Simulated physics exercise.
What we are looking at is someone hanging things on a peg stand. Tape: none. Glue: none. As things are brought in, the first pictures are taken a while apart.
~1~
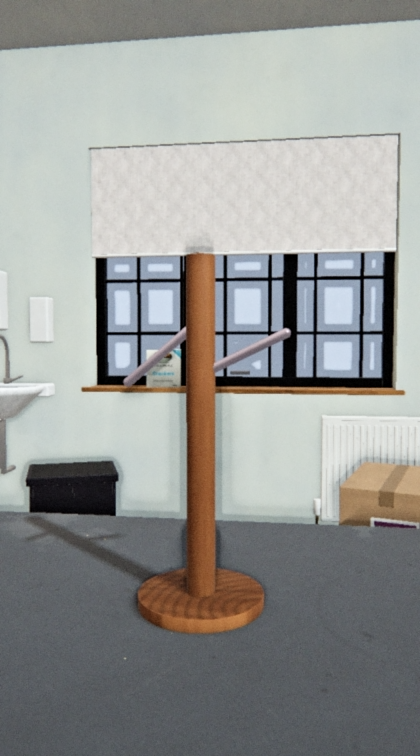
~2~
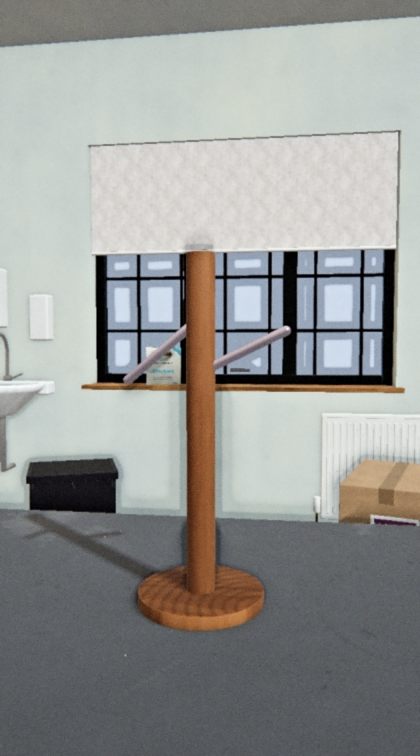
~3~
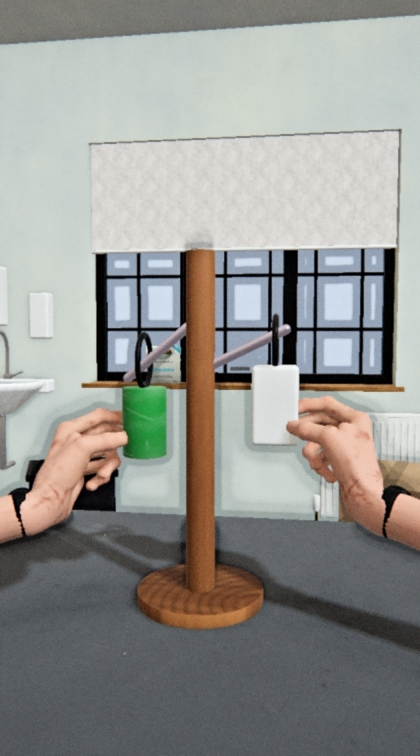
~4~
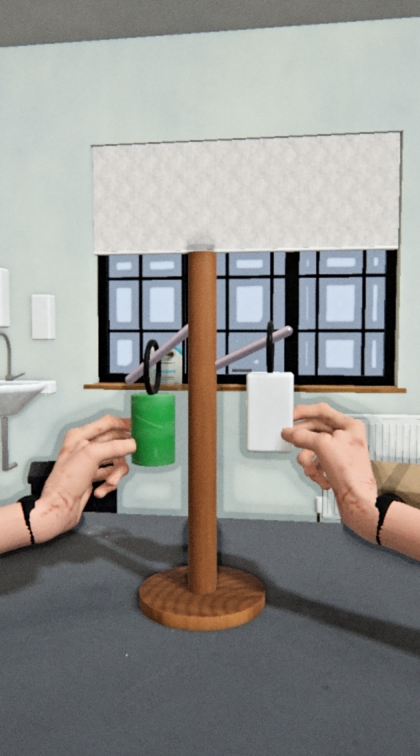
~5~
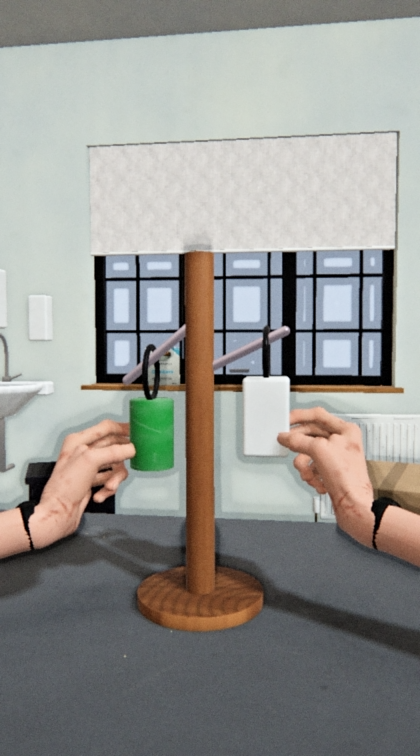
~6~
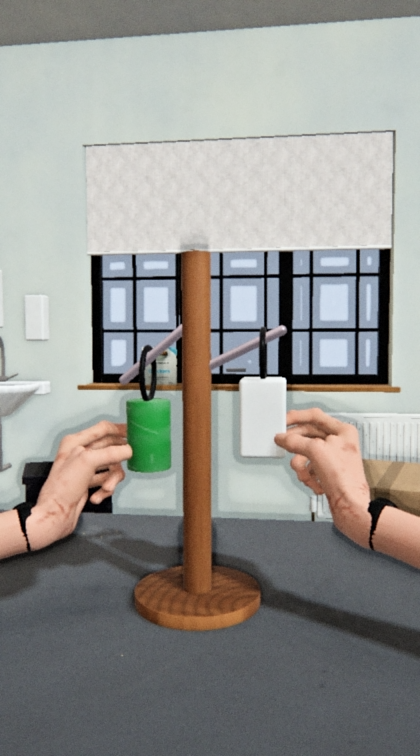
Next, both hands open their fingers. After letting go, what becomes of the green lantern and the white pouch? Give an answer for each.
The green lantern drops off, the white pouch stays on its peg.
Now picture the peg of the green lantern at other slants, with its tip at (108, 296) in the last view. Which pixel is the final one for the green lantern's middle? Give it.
(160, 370).
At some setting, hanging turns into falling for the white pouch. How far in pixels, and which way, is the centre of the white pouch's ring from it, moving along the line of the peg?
Somewhere near 20 pixels, heading right.
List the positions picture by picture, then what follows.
The first frame shows peg stand (205, 432).
The second frame shows peg stand (205, 430).
The third frame shows still on the way; green lantern (144, 393); peg stand (205, 428).
The fourth frame shows still on the way; white pouch (270, 385); peg stand (207, 430).
The fifth frame shows still on the way; green lantern (151, 406); peg stand (205, 430).
The sixth frame shows in place, still held; green lantern (148, 407); white pouch (263, 391); peg stand (202, 430).
Then, 0.14 s on from there, green lantern turned 26° from its first pose near (133, 436); white pouch turned 19° from its first pose near (250, 405).
Then, 0.24 s on from there, green lantern on its way down near (113, 537); white pouch turned 14° from its first pose near (237, 410).
Then, 0.36 s on from there, green lantern on its way down near (87, 560); white pouch turned 14° from its first pose near (236, 410).
In the end, the green lantern drops to the table, near (83, 572); the white pouch remains hooked, near (236, 410).
